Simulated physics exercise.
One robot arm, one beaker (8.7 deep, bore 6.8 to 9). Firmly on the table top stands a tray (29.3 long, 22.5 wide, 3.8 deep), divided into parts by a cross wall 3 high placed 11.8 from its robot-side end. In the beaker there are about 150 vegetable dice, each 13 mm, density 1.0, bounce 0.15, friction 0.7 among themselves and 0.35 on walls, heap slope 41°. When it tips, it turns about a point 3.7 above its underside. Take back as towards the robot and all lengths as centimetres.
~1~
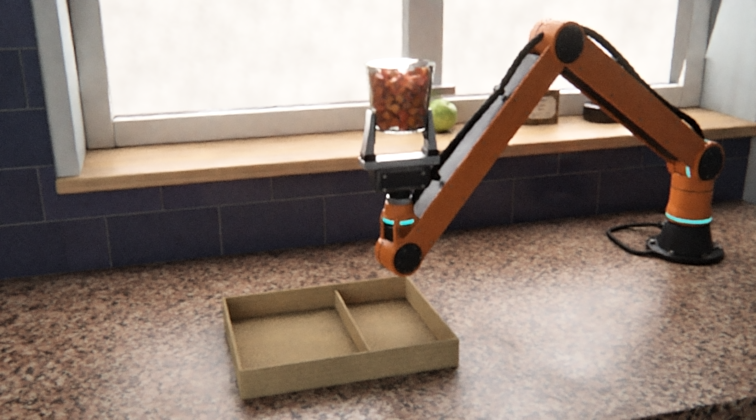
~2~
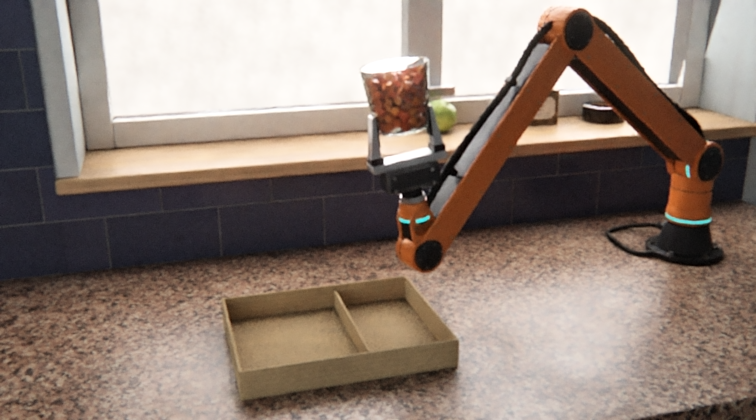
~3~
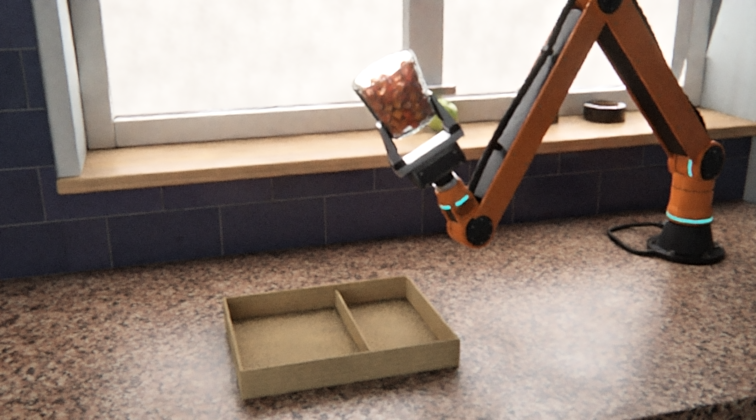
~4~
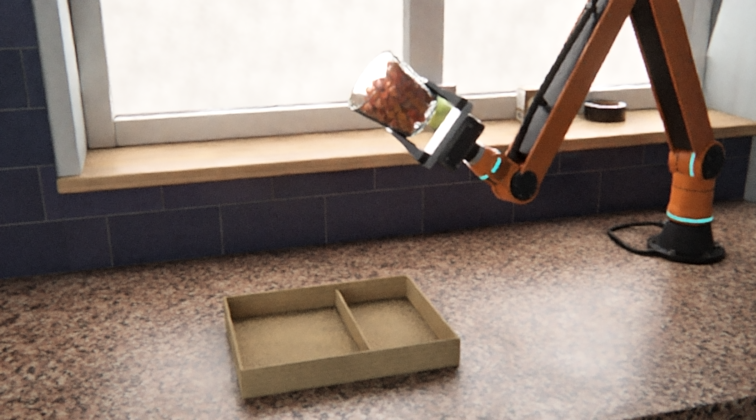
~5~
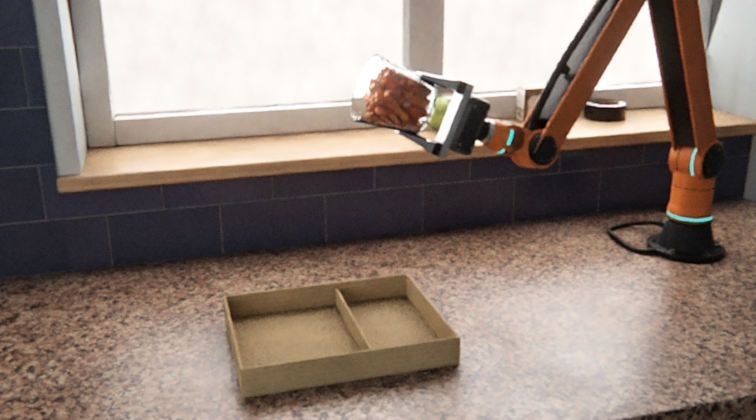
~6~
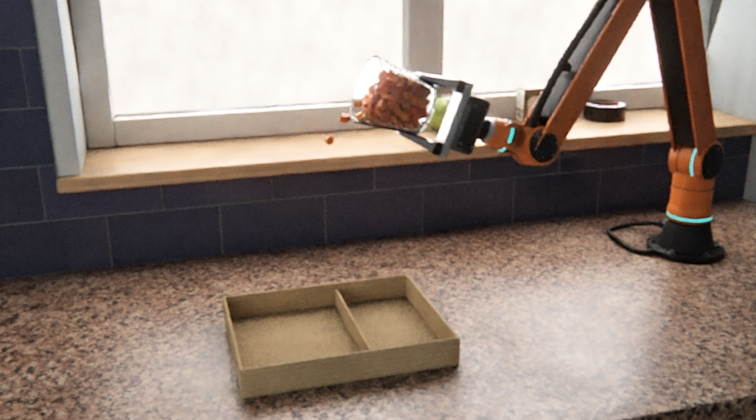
An orange robot arm tilts a clear beaker of reddish dice leftward, and one piece drops.
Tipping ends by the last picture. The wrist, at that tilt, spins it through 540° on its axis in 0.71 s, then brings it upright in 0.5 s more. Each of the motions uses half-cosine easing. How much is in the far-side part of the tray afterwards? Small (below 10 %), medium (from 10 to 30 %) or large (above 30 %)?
Small.
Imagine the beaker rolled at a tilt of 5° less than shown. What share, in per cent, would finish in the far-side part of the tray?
About 0 %.
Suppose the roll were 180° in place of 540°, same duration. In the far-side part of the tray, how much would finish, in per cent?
5 %.
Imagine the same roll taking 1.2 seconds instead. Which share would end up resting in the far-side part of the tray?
Estimated share: Close to 5 %.
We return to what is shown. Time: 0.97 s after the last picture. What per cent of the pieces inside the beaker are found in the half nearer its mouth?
It comes to around 45 per cent, more or less.
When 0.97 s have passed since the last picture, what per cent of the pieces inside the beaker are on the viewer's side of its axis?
Roughly 50 per cent.
Then, 0.48 s after the last picture, tipped 69°, highest piece 39 above the table; 146 in the beaker, 7 in the far-side part, 1 in flight or on a rim.
Then, 0.97 s after the last picture, tipped 33°, highest piece 40 above the table; 144 in the beaker, 9 in the far-side part, 1 on the table or floor.
Then, 1.41 s after the last picture, upright, highest piece 40 above the table; 144 in the beaker, 9 in the far-side part, 1 on the table or floor.
Then, 2.11 s after the last picture, upright, highest piece 40 above the table; 144 in the beaker, 9 in the far-side part, 1 on the table or floor.
Final count, 144 in the beaker, 9 in the far-side part, 1 on the table or floor. That is 6 % in the far-side part of the tray.
